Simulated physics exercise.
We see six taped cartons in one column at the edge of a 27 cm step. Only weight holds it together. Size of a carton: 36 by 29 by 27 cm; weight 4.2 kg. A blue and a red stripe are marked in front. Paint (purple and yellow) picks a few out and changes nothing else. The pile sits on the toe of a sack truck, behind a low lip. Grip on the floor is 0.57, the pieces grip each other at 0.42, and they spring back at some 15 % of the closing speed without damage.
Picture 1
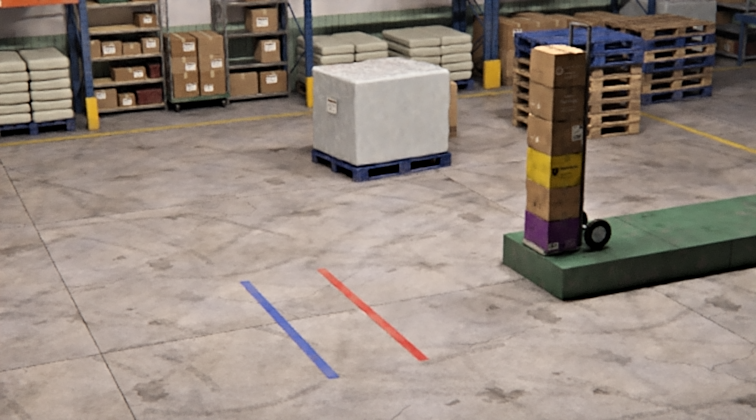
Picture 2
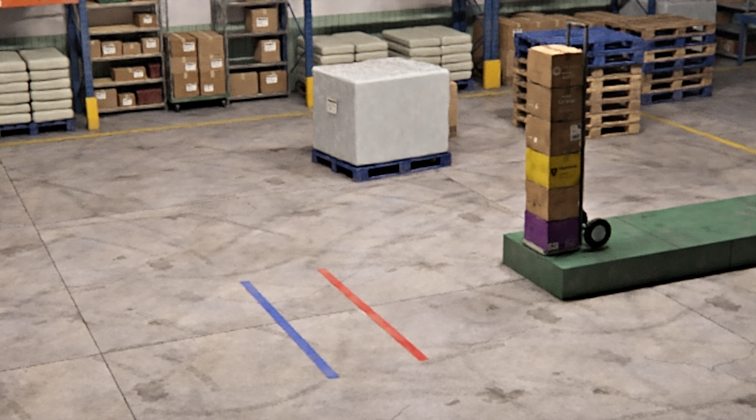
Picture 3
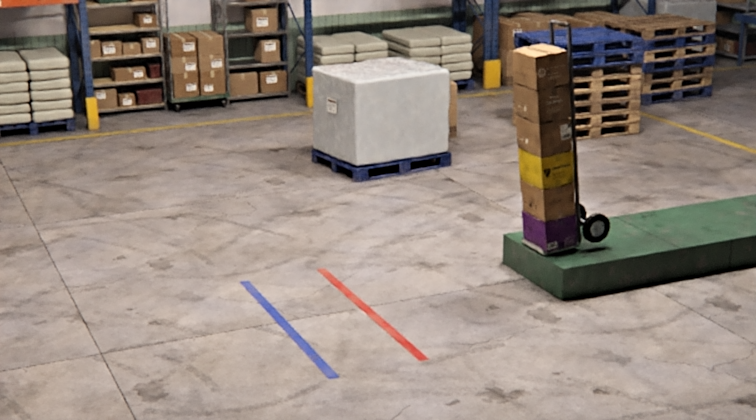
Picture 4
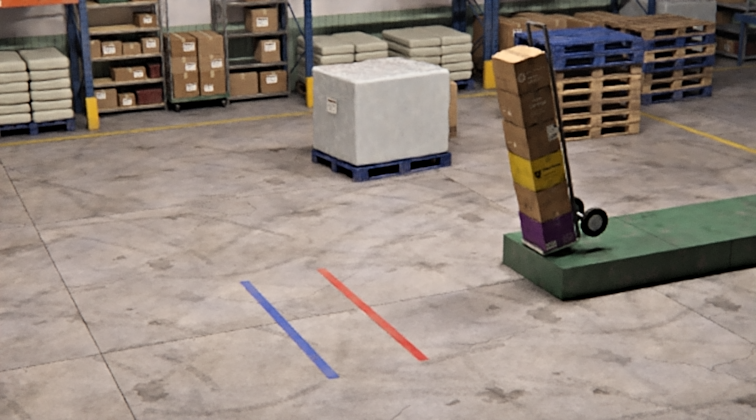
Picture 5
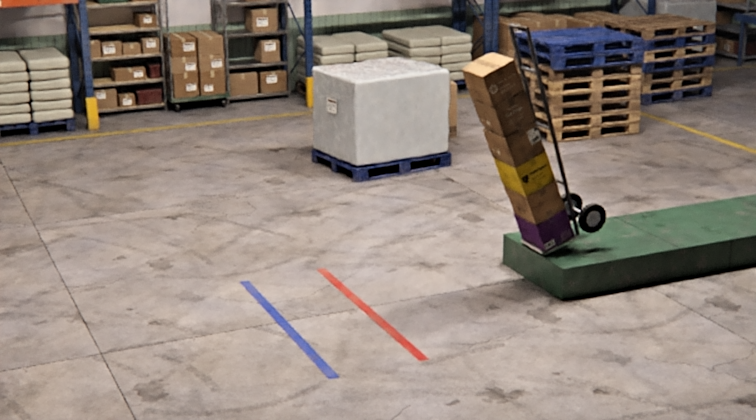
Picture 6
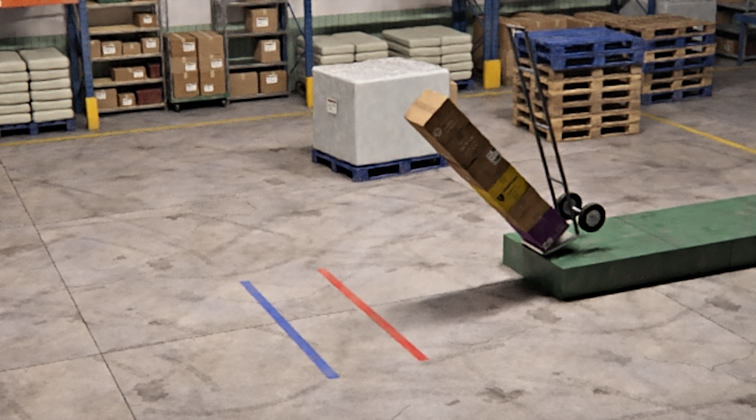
A stack of six boxes leans steeply left, away from its slightly tilted hand truck.
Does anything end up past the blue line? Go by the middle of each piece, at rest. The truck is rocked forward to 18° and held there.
No, all stops short of the blue line.
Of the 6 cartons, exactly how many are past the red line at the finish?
It comes to 2.
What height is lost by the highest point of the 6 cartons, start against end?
Some 135 cm lower.
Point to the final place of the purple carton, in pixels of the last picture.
Near (513, 244).
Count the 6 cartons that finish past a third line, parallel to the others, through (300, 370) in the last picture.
It comes to 0.
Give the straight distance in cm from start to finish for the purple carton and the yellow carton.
About: Purple 40, yellow 120.
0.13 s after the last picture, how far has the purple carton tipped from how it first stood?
Roughly 60°.
Then, 0.13 s after the last picture, none of the 6 cartons past the blue line, 6 disturbed; purple carton leaning 58°; yellow carton leaning 58°, 22 cm lower.
Then, 0.31 s after the last picture, none of the 6 cartons past the blue line, 6 disturbed; purple carton on its side; yellow carton on its side.
At rest, none of the 6 cartons past the blue line, 6 disturbed; purple carton upside down; yellow carton on its side. The farthest middle lies 36 cm short of that line. As the last picture would show them, middles, purple carton near (513, 244), yellow carton near (447, 279).
